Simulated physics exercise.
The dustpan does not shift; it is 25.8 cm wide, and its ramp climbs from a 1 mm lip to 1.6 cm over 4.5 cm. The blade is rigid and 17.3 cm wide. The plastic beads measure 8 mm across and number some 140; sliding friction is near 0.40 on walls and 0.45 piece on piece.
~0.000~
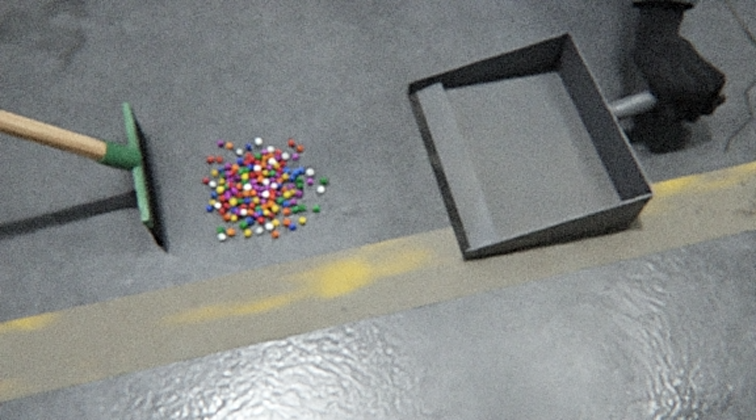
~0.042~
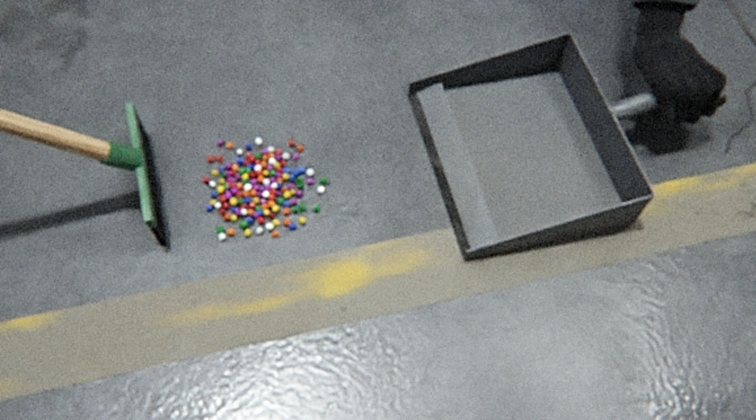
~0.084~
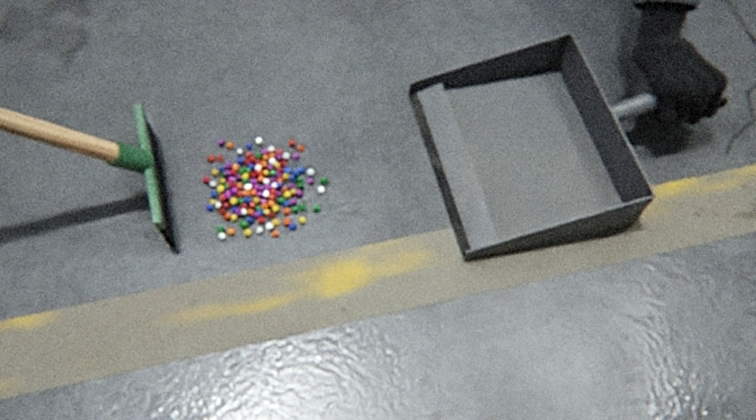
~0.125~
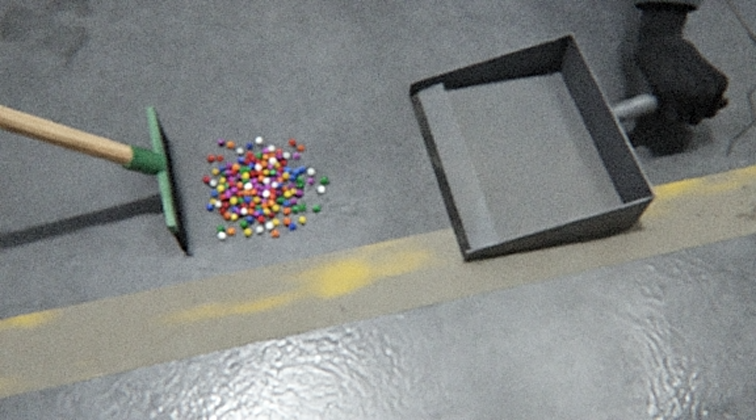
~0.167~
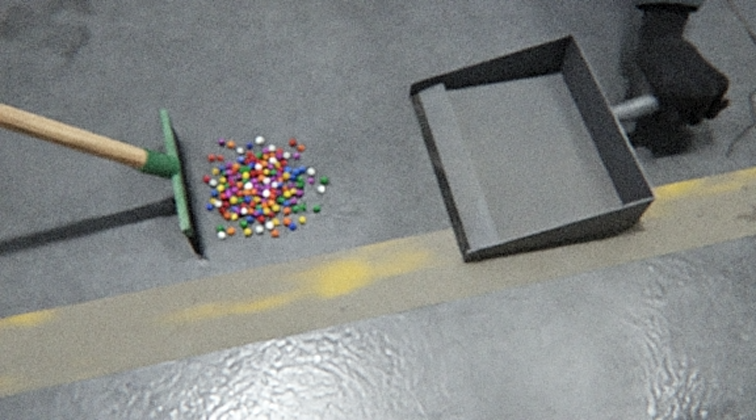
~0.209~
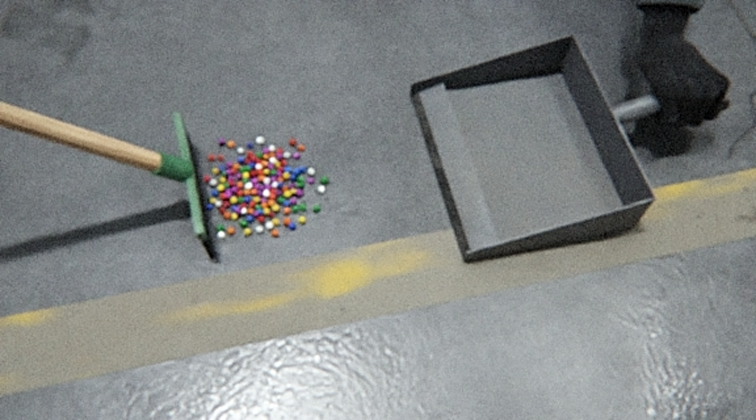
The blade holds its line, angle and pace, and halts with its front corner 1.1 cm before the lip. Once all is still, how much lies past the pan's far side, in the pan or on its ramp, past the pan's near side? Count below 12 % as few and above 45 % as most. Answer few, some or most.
Far side few, pan few, near side few.
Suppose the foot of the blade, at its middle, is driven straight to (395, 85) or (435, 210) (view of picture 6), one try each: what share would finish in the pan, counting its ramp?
Some 10 and 25 per cent.
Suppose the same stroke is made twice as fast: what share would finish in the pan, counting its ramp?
In that case some 15 per cent.
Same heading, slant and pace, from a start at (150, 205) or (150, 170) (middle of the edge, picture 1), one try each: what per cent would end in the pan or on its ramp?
Some 0 and 15 per cent.
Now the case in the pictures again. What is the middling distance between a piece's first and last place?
Some 16 cm.
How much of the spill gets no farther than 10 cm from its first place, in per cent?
Roughly 30 per cent.
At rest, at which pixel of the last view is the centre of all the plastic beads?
Around (399, 169).
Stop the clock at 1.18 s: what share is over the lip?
Near 5 per cent so far.
After 0.58 s, middle of the blade 16 cm from the lip; 0 % over the lip, far side 0 %, near side 0 %.
After 0.83 s, middle of the blade 7 cm from the lip; 0 % over the lip, far side 0 %, near side 5 %.
Then, at 1.18 s, middle of the blade 2 cm from the lip; 5 % over the lip, far side 0 %, near side 5 %.
In the end, at 1.6 s, far side 0 %, pan 5 %, near side 5 %, in front of the lip or behind the blade 85 %.
